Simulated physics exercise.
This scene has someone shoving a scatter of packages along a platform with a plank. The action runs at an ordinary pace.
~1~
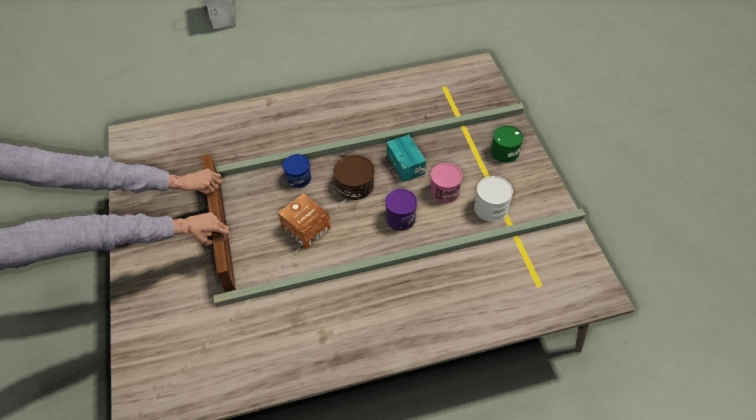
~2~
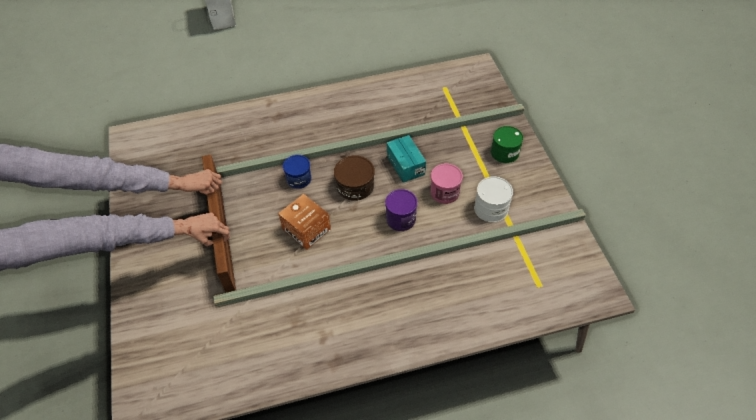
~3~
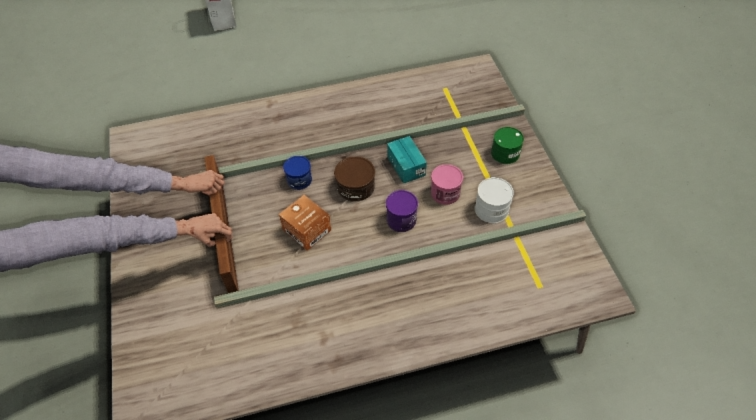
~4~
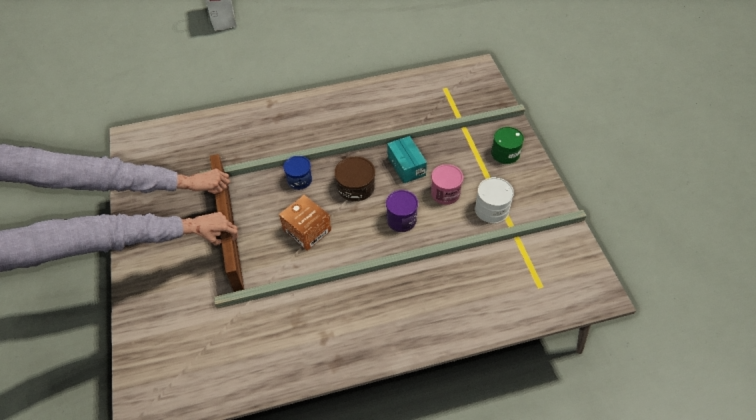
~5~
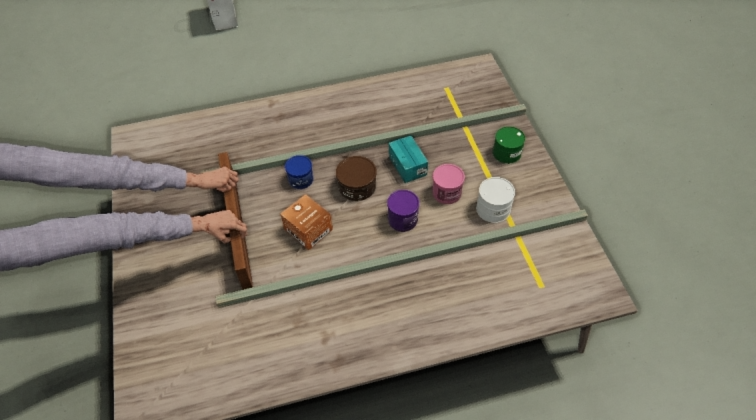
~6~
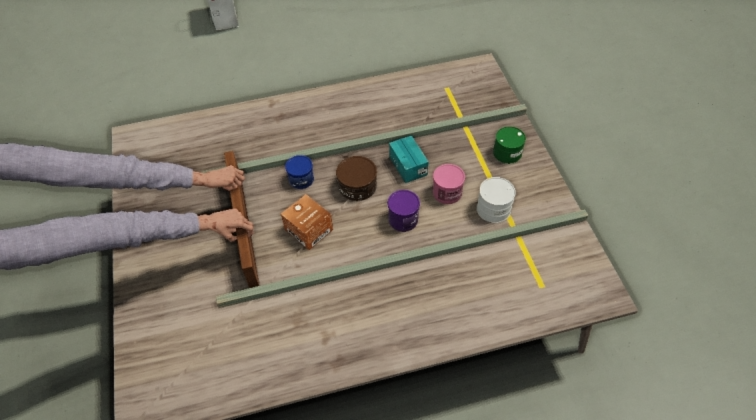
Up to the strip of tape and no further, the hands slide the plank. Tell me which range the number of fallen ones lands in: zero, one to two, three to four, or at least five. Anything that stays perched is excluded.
It ends with just one or a pair down.
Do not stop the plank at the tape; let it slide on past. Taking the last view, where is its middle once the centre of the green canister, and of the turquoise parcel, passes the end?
Roughly (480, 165); for the second one, roughly (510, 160).
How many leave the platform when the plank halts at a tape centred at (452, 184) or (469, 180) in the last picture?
Down on the ground: 0 and 0.
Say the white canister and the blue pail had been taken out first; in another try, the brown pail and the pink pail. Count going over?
0, then 0.
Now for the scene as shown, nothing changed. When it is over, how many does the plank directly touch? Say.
Counting them up gives 3.
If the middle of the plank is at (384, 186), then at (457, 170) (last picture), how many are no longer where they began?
At the first point the count is 6, at the second it's 8.
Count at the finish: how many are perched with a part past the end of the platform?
I make it 0.
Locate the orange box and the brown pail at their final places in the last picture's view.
The orange box comes to rest close to (515, 183), while the brown pail rests close to (503, 153).
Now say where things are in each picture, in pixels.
The first picture shows green canister (507, 144); white canister (493, 199); pink pail (446, 184); plank (218, 221); tape (486, 175).
The second picture shows white canister (493, 200); blue pail (298, 172).
The third picture shows pink pail (446, 185); turquoise parcel (407, 160).
The fourth picture shows green canister (507, 145); purple pail (402, 212).
The fifth picture shows white canister (495, 200); brown pail (357, 179).
The sixth picture shows green canister (509, 145); white canister (496, 200); pink pail (448, 185); plank (241, 218); tape (489, 176).
Early on, none off yet; green canister at rest near (509, 145); white canister at rest near (496, 200); pink pail at rest near (448, 185).
A while later, none off yet; green canister at rest near (509, 145); white canister travelled a little near (501, 200); pink pail travelled about its own width near (462, 174).
Finally, the number that fall off is one or two; lost, white canister and green canister.
